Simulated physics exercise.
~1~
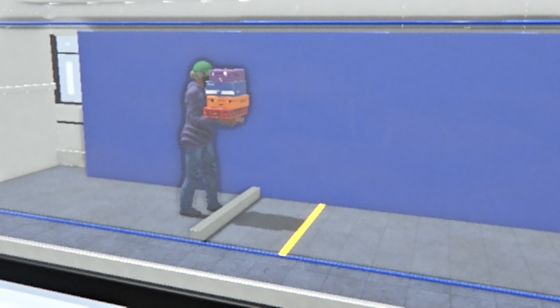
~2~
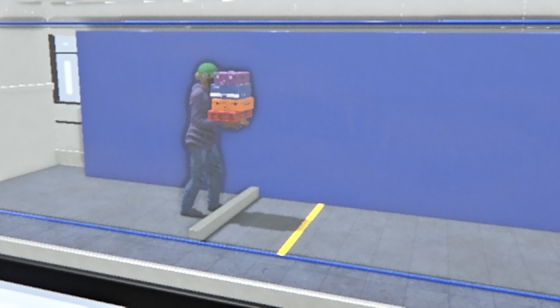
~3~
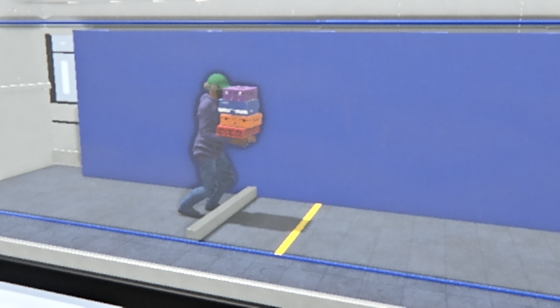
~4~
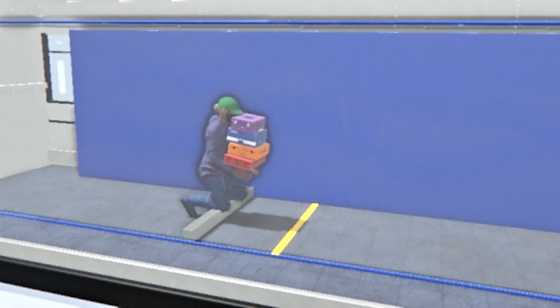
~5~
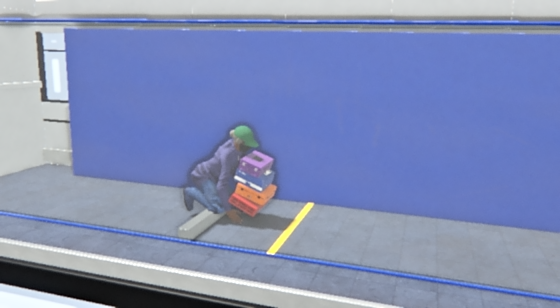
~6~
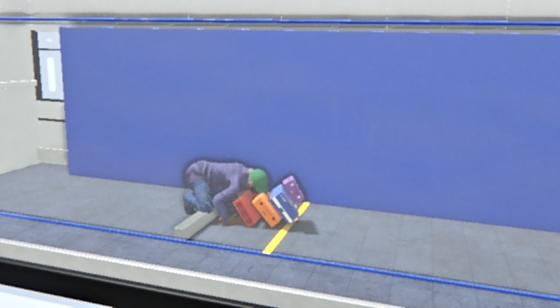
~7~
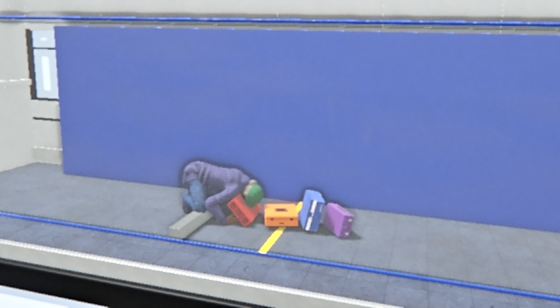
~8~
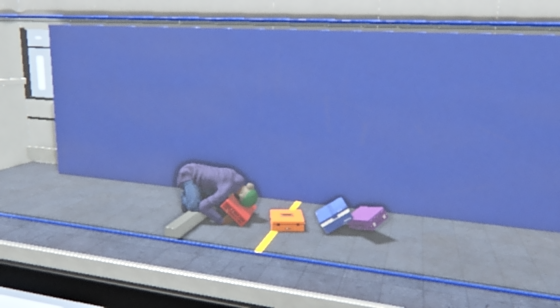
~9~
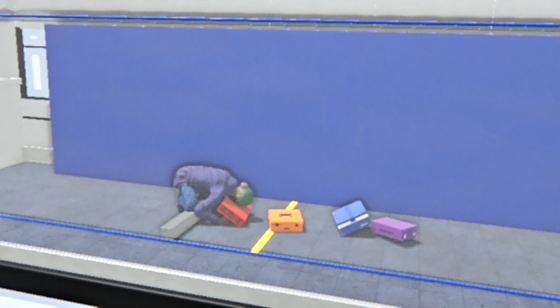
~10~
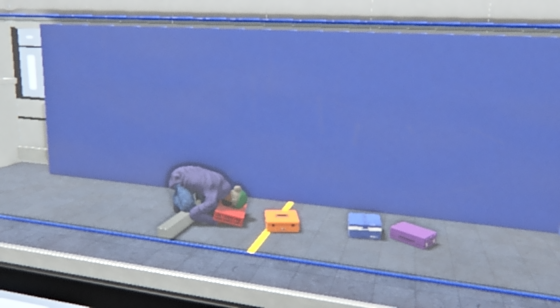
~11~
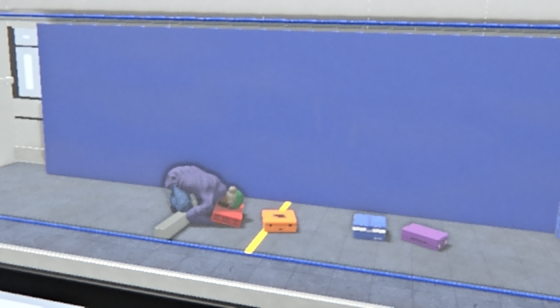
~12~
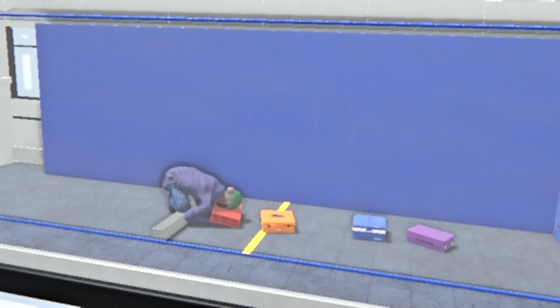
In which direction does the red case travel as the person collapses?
The red case moves down, dropping with the person to the floor.
